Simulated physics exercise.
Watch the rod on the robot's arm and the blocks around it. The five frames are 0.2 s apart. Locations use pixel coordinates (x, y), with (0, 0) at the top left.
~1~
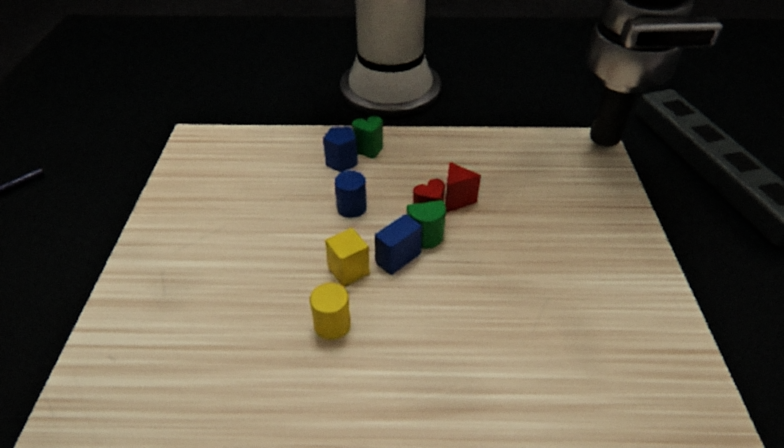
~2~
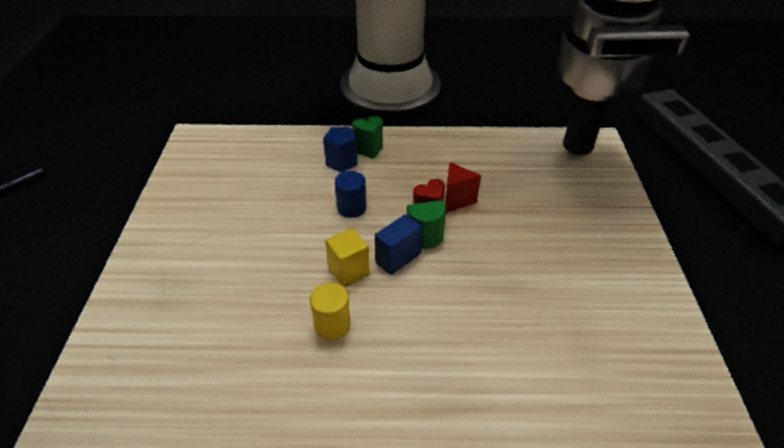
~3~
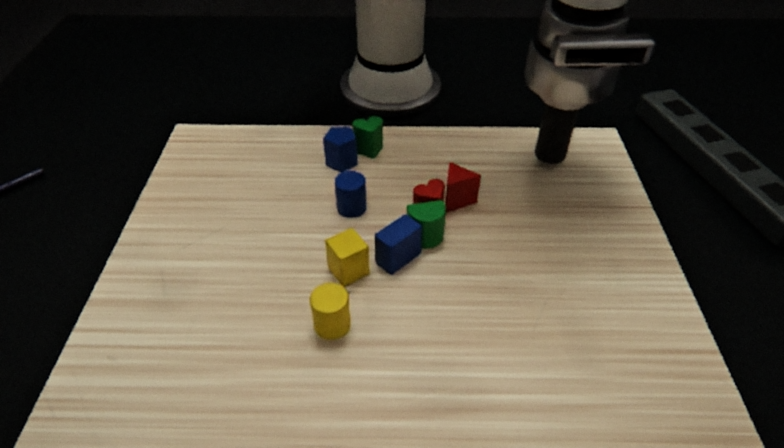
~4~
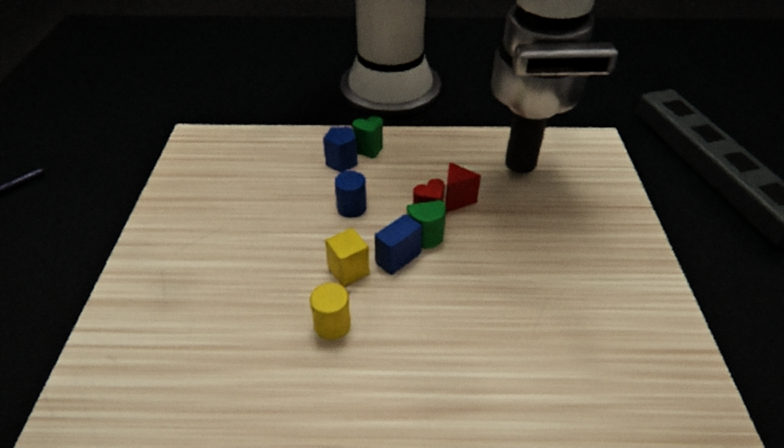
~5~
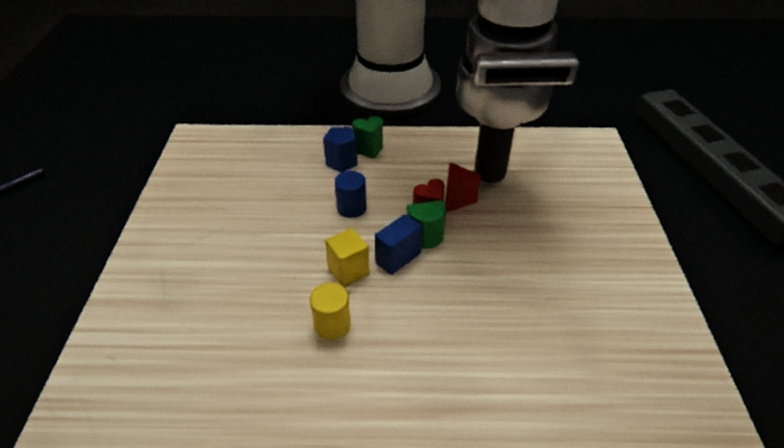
A dark rod on a robot's arm hangs over the far right of a pale wooden board, seen from above its near edge in a dark room. Small blue, green, red and yellow blocks lie about the middle, with a yellow cylinder nearest and a red triangular piece at right. The rod glides steadily left and slightly nearer, up beside the red triangular piece, while blocks and camera stay still.
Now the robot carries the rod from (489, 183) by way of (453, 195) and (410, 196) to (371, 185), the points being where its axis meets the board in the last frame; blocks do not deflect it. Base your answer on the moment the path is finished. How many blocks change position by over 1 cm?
I'd say two blocks get moved.
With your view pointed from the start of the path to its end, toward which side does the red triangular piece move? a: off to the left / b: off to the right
(a)
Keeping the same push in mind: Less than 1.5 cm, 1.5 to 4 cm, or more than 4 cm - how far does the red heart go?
It shifts by 1.5 to 4 cm.
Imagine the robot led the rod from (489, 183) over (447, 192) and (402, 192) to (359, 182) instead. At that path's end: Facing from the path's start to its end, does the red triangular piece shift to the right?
That would be a no.
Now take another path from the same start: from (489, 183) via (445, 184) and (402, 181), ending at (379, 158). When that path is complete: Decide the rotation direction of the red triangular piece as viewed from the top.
The red triangular piece rotates counterclockwise.
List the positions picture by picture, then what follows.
In the first frame, tip of the rod (604, 139), middles of tops, blue cylinder (350, 180), green half-round block (428, 210), red heart (431, 188), red triangular piece (460, 173).
In the second frame, rod (578, 147), nothing pushed.
In the third frame, rod (550, 156), nothing pushed.
In the fourth frame, rod (520, 165), nothing pushed.
In the fifth frame, rod (490, 174), blue cylinder (350, 180), green half-round block (428, 210), red heart (431, 188), red triangular piece (460, 173).
The first path, step by step. One third of the way, rod (453, 187); red heart (423, 189), turned 15° anticlockwise; red triangular piece (448, 186).
Two thirds of the way, rod (409, 187); green half-round block (429, 213), turned 15° clockwise; red heart (410, 191), turned 55° anticlockwise; red triangular piece (440, 189), turned 35° anticlockwise.
At the end, rod (371, 176); blue cylinder unmoved; green half-round block (429, 213), turned 15° clockwise; red heart (410, 191), turned 55° anticlockwise; red triangular piece (440, 189), turned 35° anticlockwise.
